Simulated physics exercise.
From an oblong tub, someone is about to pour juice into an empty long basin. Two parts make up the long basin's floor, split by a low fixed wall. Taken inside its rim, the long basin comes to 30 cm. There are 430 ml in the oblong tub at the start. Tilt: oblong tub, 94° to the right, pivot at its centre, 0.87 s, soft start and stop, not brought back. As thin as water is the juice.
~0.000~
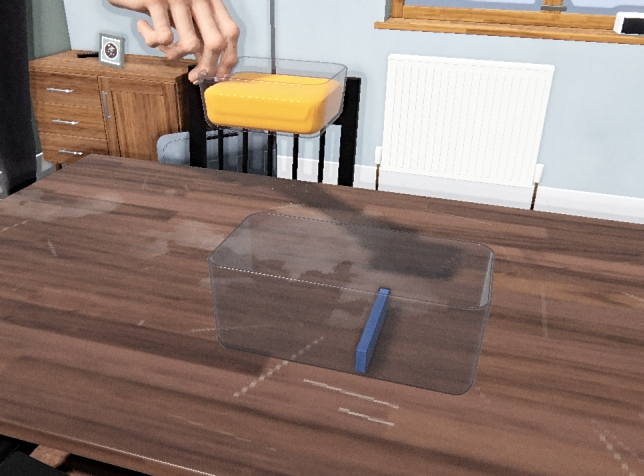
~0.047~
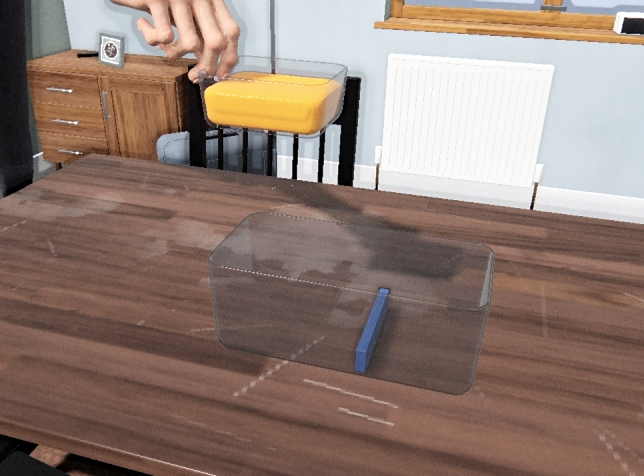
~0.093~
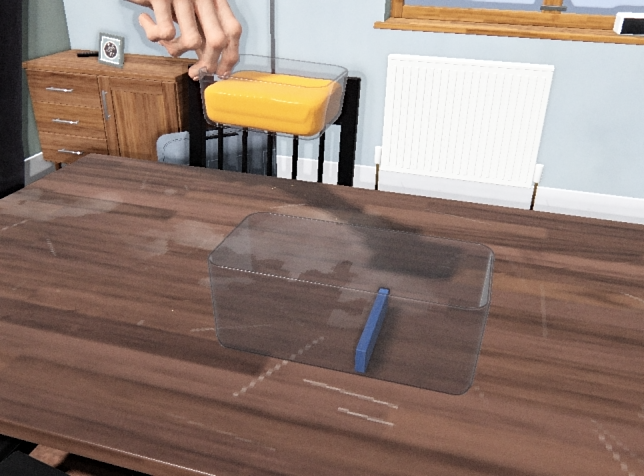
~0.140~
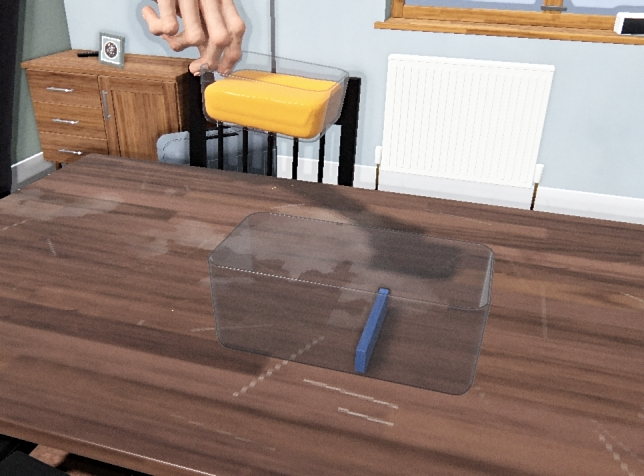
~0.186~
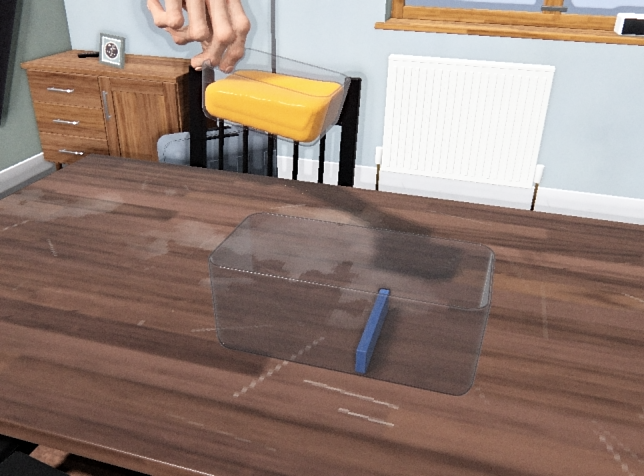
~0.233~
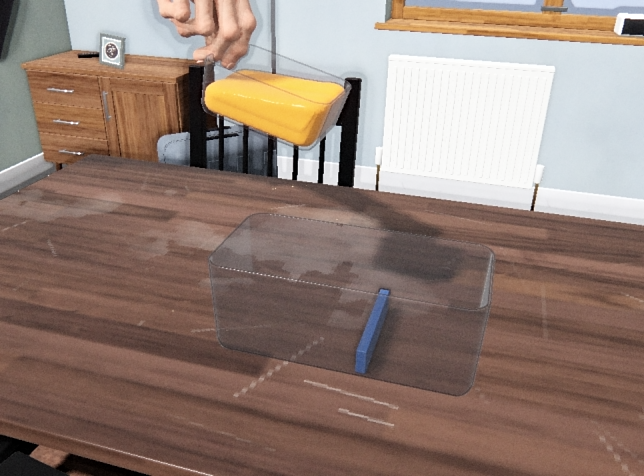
Above a wooden table, a hand at the edge of a clear tub of orange-yellow liquid gradually tilted it down to the right, while a larger see-through basin with a blue divider sat empty and still below.
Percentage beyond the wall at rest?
62 per cent.
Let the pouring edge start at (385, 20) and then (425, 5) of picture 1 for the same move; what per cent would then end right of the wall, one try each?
About 75 %, then about 60 %.
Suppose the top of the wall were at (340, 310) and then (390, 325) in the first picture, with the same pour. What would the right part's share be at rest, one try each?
75 per cent first, 40 per cent second.
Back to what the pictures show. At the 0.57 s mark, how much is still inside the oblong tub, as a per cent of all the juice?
Fraction remaining: Approx. 34 per cent.
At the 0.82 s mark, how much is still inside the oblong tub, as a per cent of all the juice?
About 8 per cent.
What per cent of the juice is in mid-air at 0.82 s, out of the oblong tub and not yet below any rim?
About 10 percent.
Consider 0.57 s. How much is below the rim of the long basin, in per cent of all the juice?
Roughly 14 percent.
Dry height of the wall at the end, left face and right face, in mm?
Close to 24 mm left and close to 14 mm right.
By 0.57 s the tilt is 70° and 33 per cent is still to pour, 3 is left of the wall and 10 right of it.
By 0.82 s the tilt is 93° and 8 per cent is still to pour, 20 is left of the wall and 63 right of it.
By 1.09 s the tilt is 94° and 1 per cent is still to pour, 33 is left of the wall and 62 right of it.
By 1.37 s the tilt is 94° and 0 per cent is still to pour, 36 is left of the wall and 62 right of it.
At rest 36 per cent lies left of the wall, 62 right of it and 2 outside.
